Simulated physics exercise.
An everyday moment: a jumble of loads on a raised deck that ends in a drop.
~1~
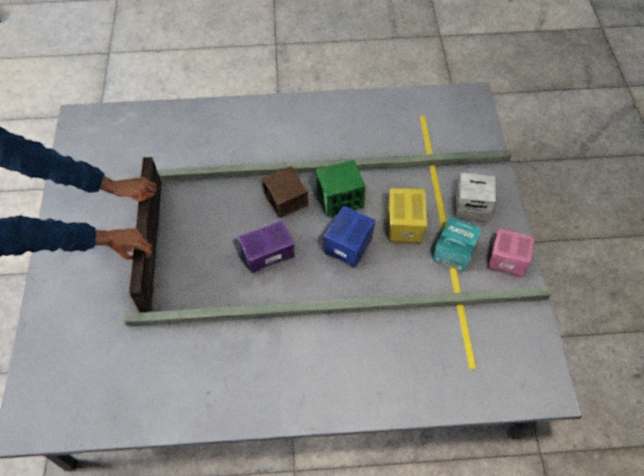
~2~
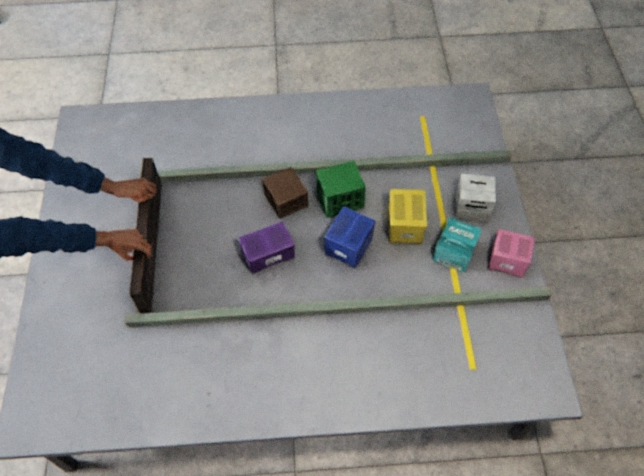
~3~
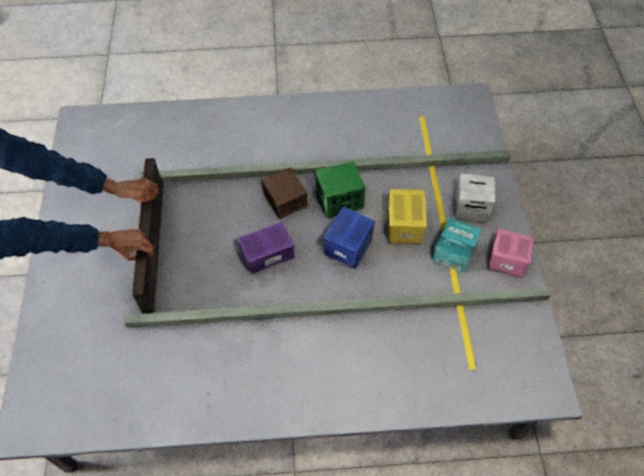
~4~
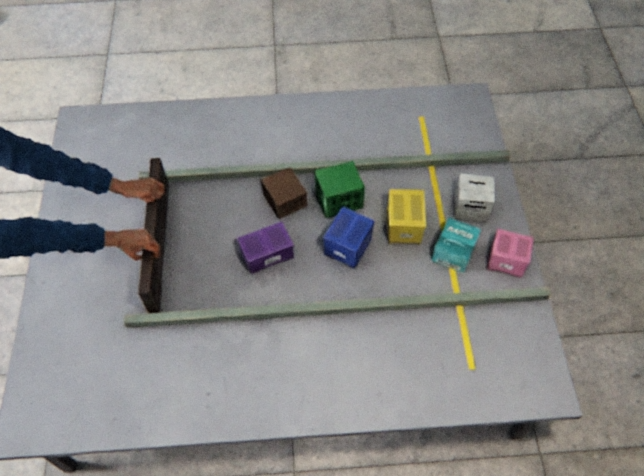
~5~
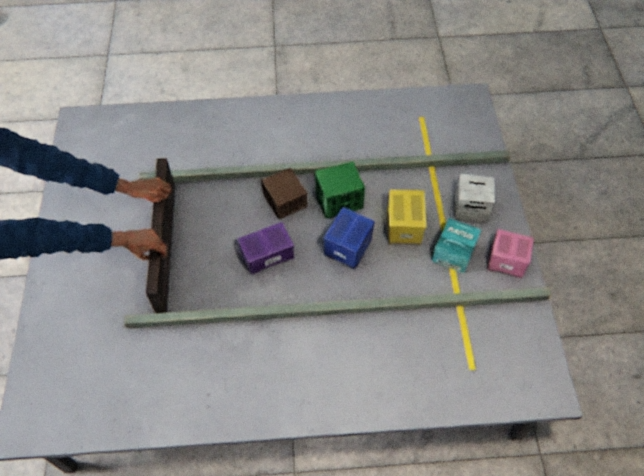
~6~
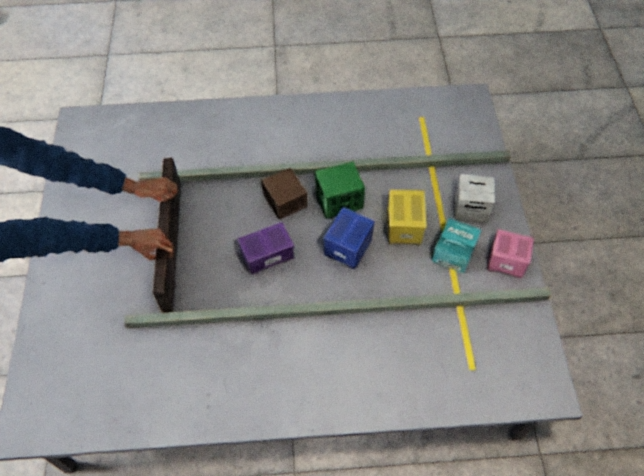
Two hands slowly push a dark plank right along a table toward several still, colourful crates.
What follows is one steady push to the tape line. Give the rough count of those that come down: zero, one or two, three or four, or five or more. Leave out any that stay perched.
As it turns out, the number that fall off is three or four.
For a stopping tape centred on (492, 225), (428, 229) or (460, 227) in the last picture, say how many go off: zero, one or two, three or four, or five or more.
One after another: More than four; one or two; 3 or 4.
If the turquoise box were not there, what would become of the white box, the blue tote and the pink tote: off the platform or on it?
The white box is lost; the blue tote survives; the pink tote is kept.
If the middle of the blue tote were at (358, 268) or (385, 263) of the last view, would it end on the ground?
In turn it does not fall; survives.
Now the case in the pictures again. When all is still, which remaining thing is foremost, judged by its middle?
It is the turquoise box.
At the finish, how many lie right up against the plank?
2 of them.
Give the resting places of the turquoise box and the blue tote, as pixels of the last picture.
First (525, 245), then (503, 213).
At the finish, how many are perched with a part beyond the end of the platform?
1 of them.
A little later, none off yet; pink tote at rest near (510, 254); white box at rest near (474, 199); turquoise box at rest near (457, 246).
Next, none off yet; pink tote at rest near (510, 254); white box shifted a little near (483, 196); turquoise box shifted a little near (464, 248).
When it is over, the number that fall off is three or four; down, yellow tote, white box and pink tote.
